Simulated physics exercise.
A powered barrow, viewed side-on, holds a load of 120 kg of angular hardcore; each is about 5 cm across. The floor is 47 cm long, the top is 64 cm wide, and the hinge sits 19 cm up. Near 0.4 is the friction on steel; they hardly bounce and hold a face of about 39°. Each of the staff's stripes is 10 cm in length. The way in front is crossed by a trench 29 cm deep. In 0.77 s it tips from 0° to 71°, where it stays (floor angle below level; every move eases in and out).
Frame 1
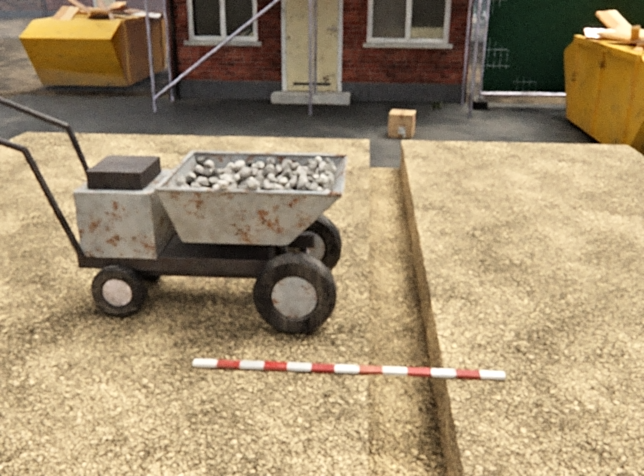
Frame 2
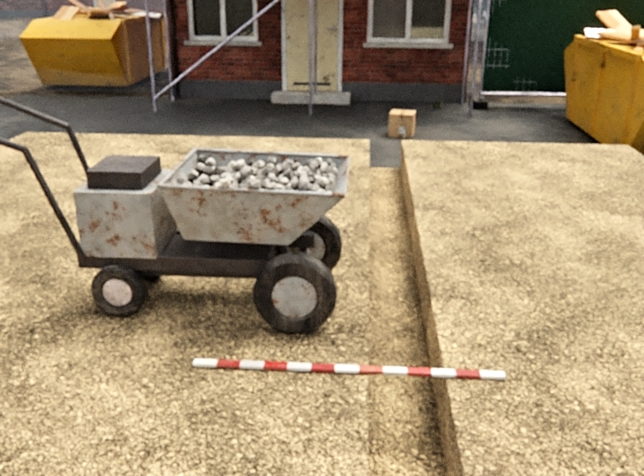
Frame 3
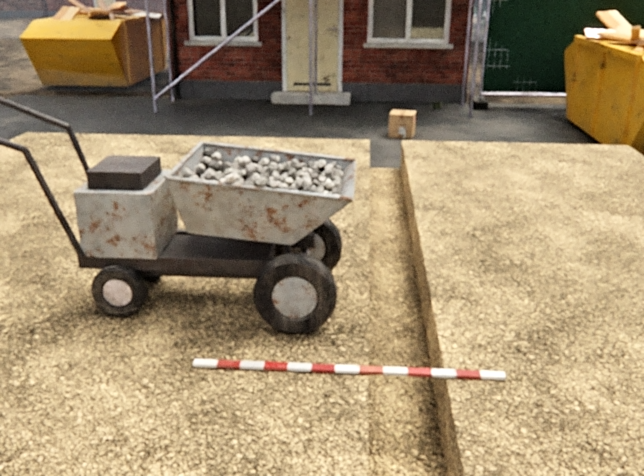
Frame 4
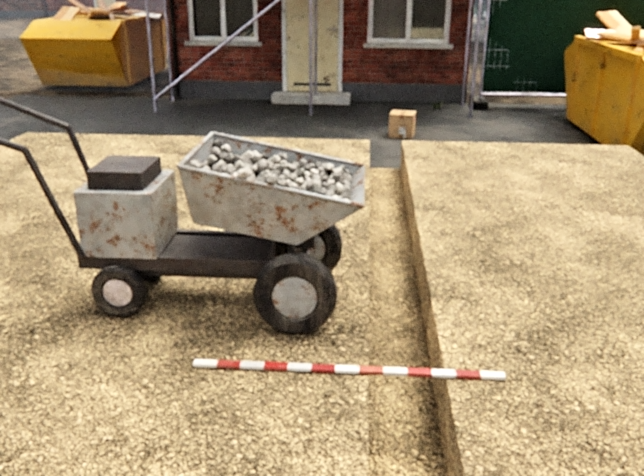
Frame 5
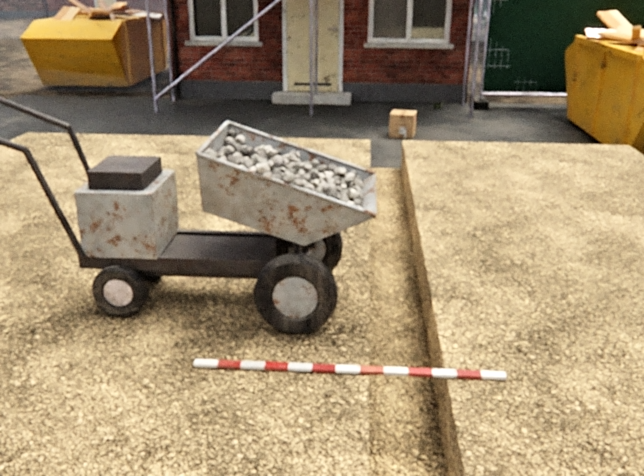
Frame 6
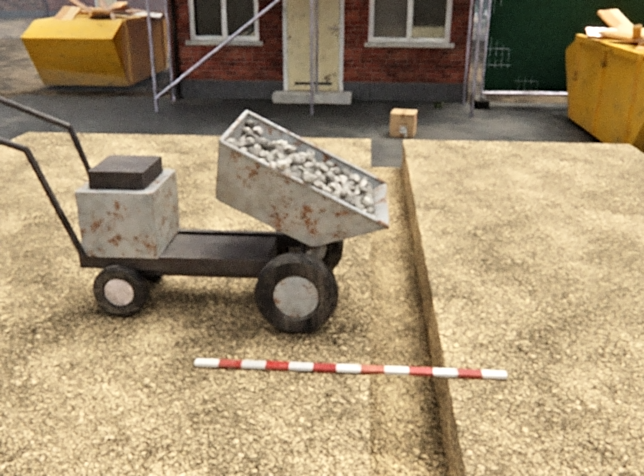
A grey, rust-marked tray of stones on a wheeled barrow tilts steadily down toward the right.
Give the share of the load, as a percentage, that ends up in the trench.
50 %.
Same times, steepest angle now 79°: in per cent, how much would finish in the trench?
Close to 50 per cent then.
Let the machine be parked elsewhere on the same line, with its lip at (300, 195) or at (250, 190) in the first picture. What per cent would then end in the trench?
From the first spot near 90, from the second near 60 per cent.
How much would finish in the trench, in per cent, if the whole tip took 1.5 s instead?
Close to 65 percent, then.
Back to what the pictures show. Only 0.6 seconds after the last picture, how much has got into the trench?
Approx. 10 % of the load.
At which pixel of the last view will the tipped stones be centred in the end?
Roughly at pixel (430, 307).
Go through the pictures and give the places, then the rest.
In the first frame, lip at (342, 195), floor tilted 0°, highest stones at (285, 168).
In the second frame, lip at (345, 196), floor tilted 1°, highest stones at (276, 168).
In the third frame, lip at (352, 200), floor tilted 5°, highest stones at (235, 164).
In the fourth frame, lip at (363, 206), floor tilted 11°, highest stones at (235, 157).
In the fifth frame, the tray is at 18°, its lip at (376, 216); the top of the load is at (232, 146).
In the sixth frame, the tray is at 27°, its lip at (389, 227); the top of the load is at (250, 137).
Then, 0.3 s after the last picture the floor is at 60°, 100 % in the tray; the foremost stones are at (413, 257).
Then, 0.6 s after the last picture the floor is at 71°, 65 % in the tray, 11 % in the trench, 24 % past the trench; the foremost stones are at (488, 314).
Then, 0.9 s after the last picture the floor is at 71°, 22 % in the tray, 26 % in the trench, 52 % past the trench; the foremost stones are at (612, 326).
Then, 2.9 s after the last picture the floor is at 71°, 0 % in the tray, 50 % in the trench, 50 % past the trench; the foremost stones are past the picture's edge.
